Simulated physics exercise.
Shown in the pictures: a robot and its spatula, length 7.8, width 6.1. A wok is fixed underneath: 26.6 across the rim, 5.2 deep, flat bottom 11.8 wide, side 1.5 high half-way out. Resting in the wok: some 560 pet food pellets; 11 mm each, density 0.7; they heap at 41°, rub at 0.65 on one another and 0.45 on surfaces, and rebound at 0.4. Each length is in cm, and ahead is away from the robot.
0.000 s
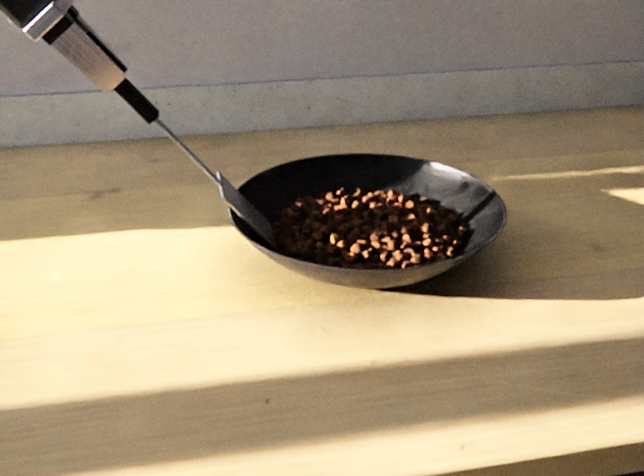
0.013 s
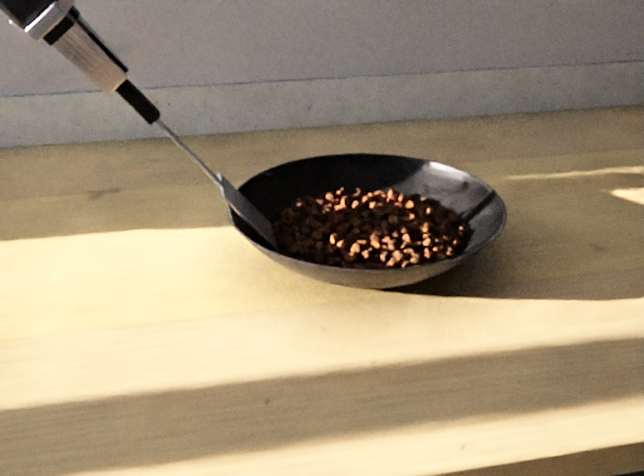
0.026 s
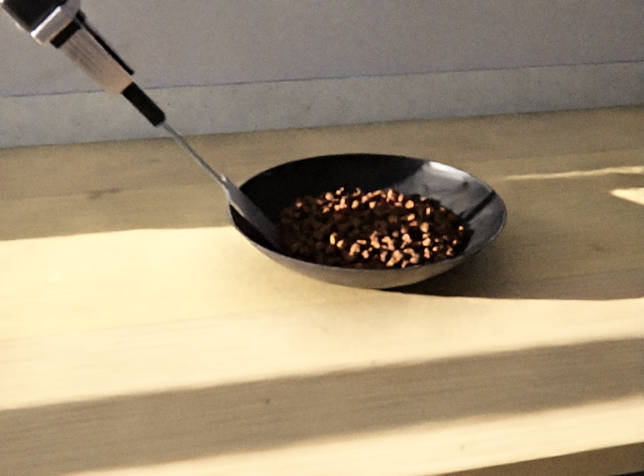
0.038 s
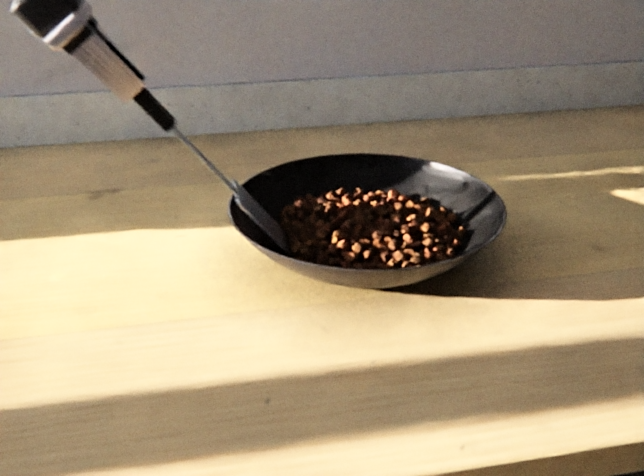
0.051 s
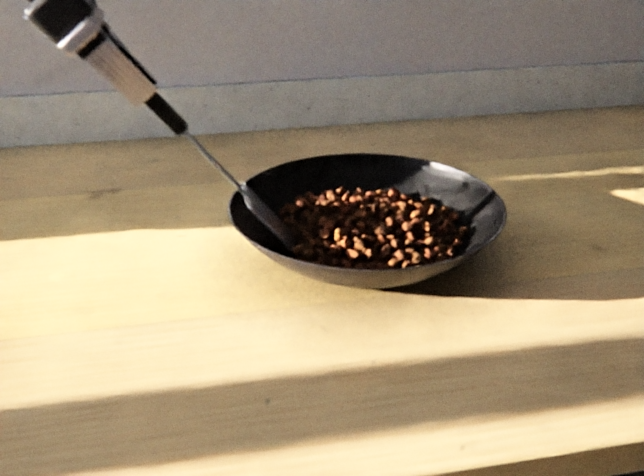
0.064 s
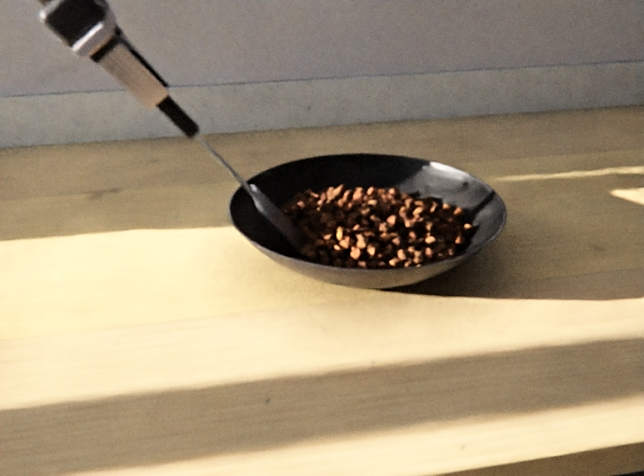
On a pale wooden surface crossed by bands of sunlight, a robot's spatula rests inside a dark wok of brown pellets, then slides slowly a short way rightward, nudging the pile slightly while the wok stays still.
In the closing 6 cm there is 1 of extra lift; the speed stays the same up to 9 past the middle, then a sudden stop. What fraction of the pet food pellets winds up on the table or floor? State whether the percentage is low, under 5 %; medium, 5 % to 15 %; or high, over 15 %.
The percentage is high.
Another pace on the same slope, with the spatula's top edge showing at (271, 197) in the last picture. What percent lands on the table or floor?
Estimate: Close to 35 %.
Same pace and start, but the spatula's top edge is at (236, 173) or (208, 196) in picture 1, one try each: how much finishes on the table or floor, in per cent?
Around 30 per cent, then around 25 per cent.
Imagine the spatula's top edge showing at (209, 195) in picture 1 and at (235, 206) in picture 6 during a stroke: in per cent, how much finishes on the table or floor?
About 15 per cent.
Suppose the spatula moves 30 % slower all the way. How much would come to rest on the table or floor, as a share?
I'd expect near 20 per cent.
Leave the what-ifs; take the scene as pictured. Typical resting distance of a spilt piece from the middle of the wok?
I'd say some 22 centimetres, give or take.
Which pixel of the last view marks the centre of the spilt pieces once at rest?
Near pixel (541, 224).
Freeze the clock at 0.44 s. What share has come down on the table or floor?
Some 25 per cent of the load.
After 0.14 s, sloping 52°, highest piece 5 above the table; 565 in the wok.
After 0.21 s, sloping 52°, highest piece 7 above the table; 563 in the wok, 2 on the blade or in flight.
After 0.44 s, sloping 52°, highest piece 7 above the table; 427 in the wok, 132 on the table or floor, 6 on the blade or in flight.
After 1.49 s, sloping 52°, highest piece 6 above the table; 426 in the wok, 139 on the table or floor.
In the end, 426 in the wok, 139 on the table or floor. That is 25 % on the table or floor.
